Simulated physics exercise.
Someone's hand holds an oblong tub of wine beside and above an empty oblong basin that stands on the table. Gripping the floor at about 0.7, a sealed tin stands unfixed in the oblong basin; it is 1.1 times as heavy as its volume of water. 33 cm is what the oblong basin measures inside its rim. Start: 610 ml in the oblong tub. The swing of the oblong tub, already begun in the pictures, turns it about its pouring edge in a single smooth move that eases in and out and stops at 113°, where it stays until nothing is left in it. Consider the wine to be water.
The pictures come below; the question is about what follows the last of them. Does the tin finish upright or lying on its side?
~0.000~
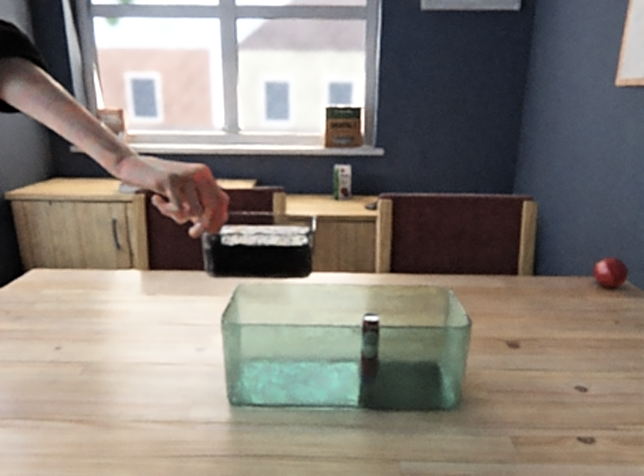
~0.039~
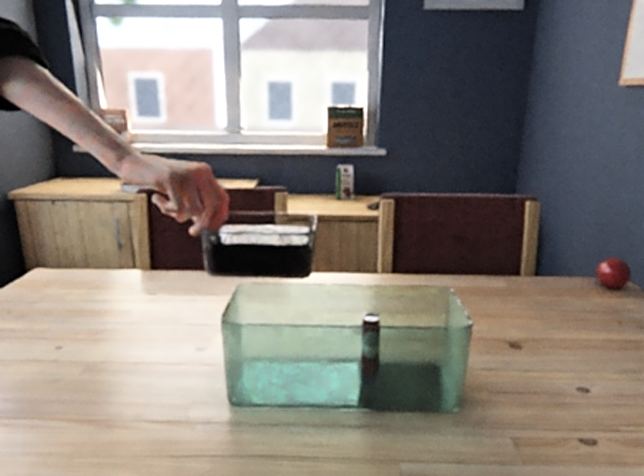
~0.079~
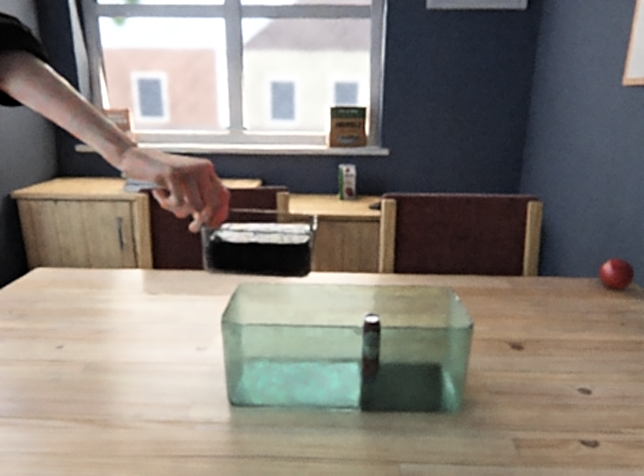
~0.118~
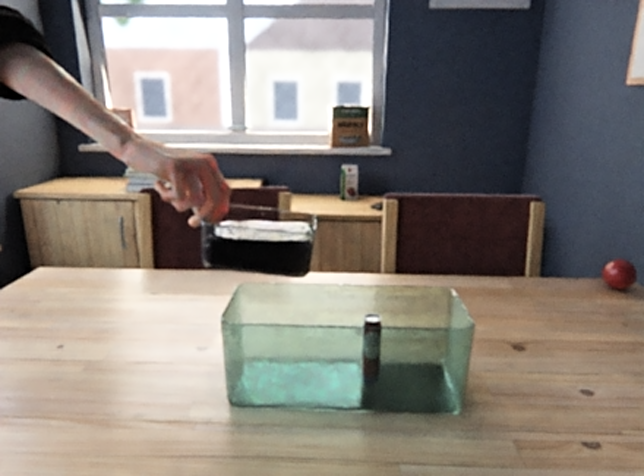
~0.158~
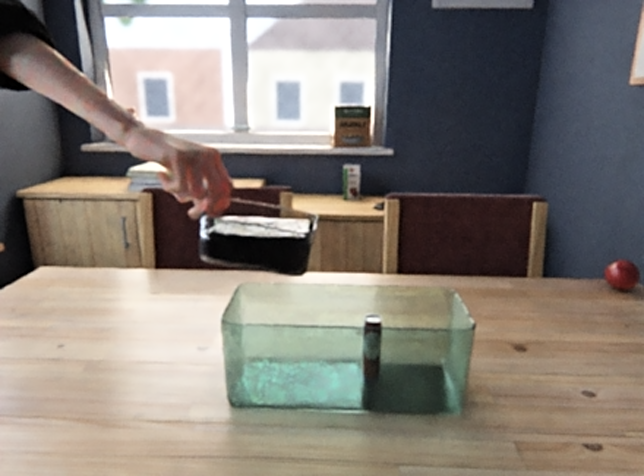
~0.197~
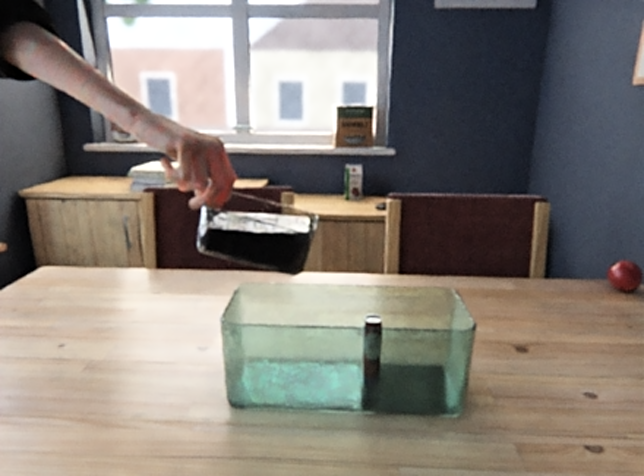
It finishes upright.
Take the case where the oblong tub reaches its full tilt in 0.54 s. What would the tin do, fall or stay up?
Well, the tin simply holds firm.
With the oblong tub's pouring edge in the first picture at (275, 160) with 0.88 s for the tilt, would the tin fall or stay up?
Then it stays on its base.
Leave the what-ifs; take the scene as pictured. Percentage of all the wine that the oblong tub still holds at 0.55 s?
About 40 per cent.
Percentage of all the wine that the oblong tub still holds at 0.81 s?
What remains is about 3 percent of it all.
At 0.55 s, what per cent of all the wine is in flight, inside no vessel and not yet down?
Around 50 in a hundred.
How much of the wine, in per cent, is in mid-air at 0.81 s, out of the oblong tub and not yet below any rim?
10 in a hundred, give or take.
After 0.55 s the tilt is 79° and 41 per cent is still to pour; the tin stands where it began.
After 0.81 s the tilt is 111° and 3 per cent is still to pour; the tin stands where it began.
After 1.08 s the tilt is 113° and 0 per cent is still to pour; the tin stands where it began.
After 1.38 s the tilt is 113° and 0 per cent is still to pour; the tin stands where it began.
In the end the tin stands where it began.
